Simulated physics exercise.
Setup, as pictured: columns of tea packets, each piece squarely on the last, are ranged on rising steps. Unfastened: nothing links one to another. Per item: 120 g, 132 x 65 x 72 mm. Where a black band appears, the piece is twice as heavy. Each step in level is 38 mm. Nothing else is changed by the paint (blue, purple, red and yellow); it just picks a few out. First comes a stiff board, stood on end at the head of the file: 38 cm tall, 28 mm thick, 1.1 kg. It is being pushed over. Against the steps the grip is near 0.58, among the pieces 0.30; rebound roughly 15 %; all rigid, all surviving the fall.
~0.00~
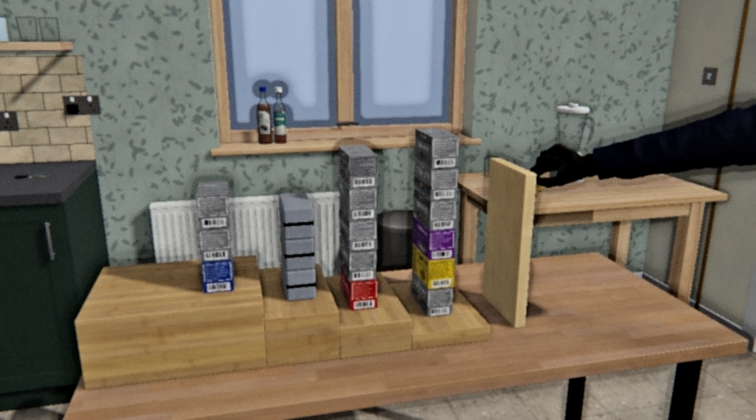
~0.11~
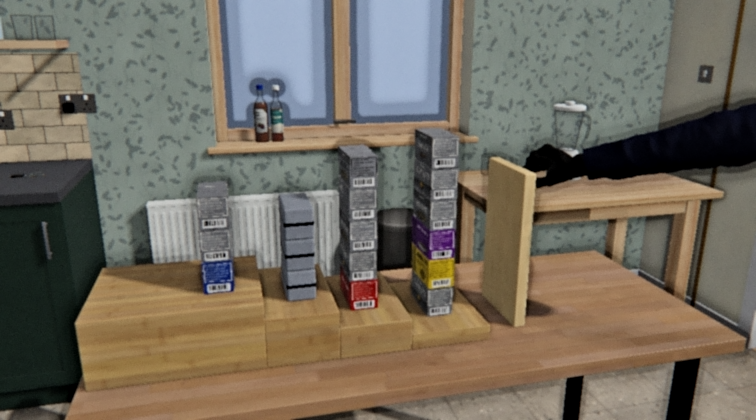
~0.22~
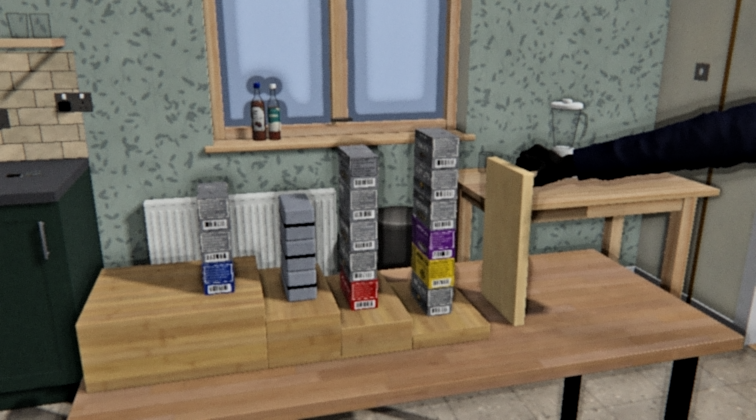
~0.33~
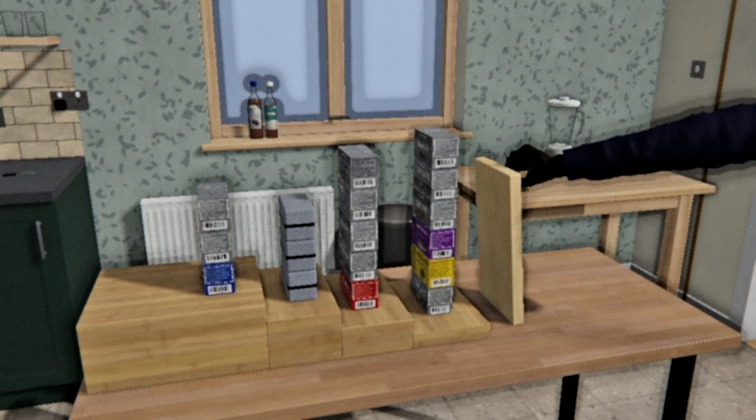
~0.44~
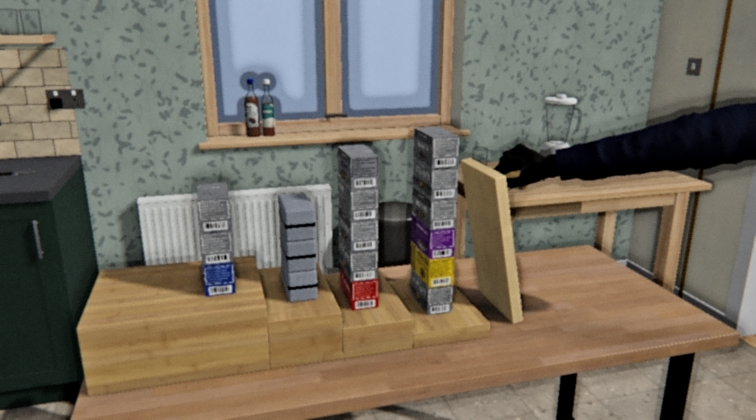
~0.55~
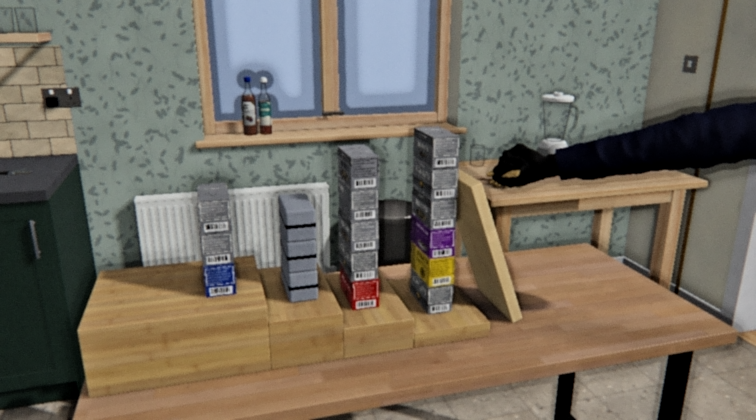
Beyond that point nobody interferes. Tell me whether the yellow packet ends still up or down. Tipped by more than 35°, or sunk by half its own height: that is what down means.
The yellow packet ends down.
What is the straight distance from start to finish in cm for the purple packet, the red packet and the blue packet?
Moved: Purple 16, red 2, blue 2.
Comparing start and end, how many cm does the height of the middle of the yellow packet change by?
Roughly 3 centimetres lower.
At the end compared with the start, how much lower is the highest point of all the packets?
I'd put it at around 17 cm.
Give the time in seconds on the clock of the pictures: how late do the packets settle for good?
About 2.0 s.
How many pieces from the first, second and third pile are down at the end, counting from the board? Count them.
Counting pieces pile by pile - first 6, second 4, third 2.
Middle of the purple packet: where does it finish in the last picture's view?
Look near (372, 255) in the final frame.
By 0.86 s, board 52° from upright; 4 of the 17 packets down; yellow packet tilted 36°; purple packet tilted 36°, 29 mm lower.
By 1.26 s, board 56° from upright; 12 of the 17 packets down; yellow packet tilted 66°, 30 mm lower; purple packet tilted 56°, 38 mm lower.
When it is over (2.0 s), board 56° from upright; 14 of the 17 packets down; yellow packet tilted 66°, 30 mm lower; purple packet tilted 56°, 38 mm lower; blue packet moved 14 mm. In pixels of the last frame, middles, yellow packet near (392, 278), purple packet near (372, 255).
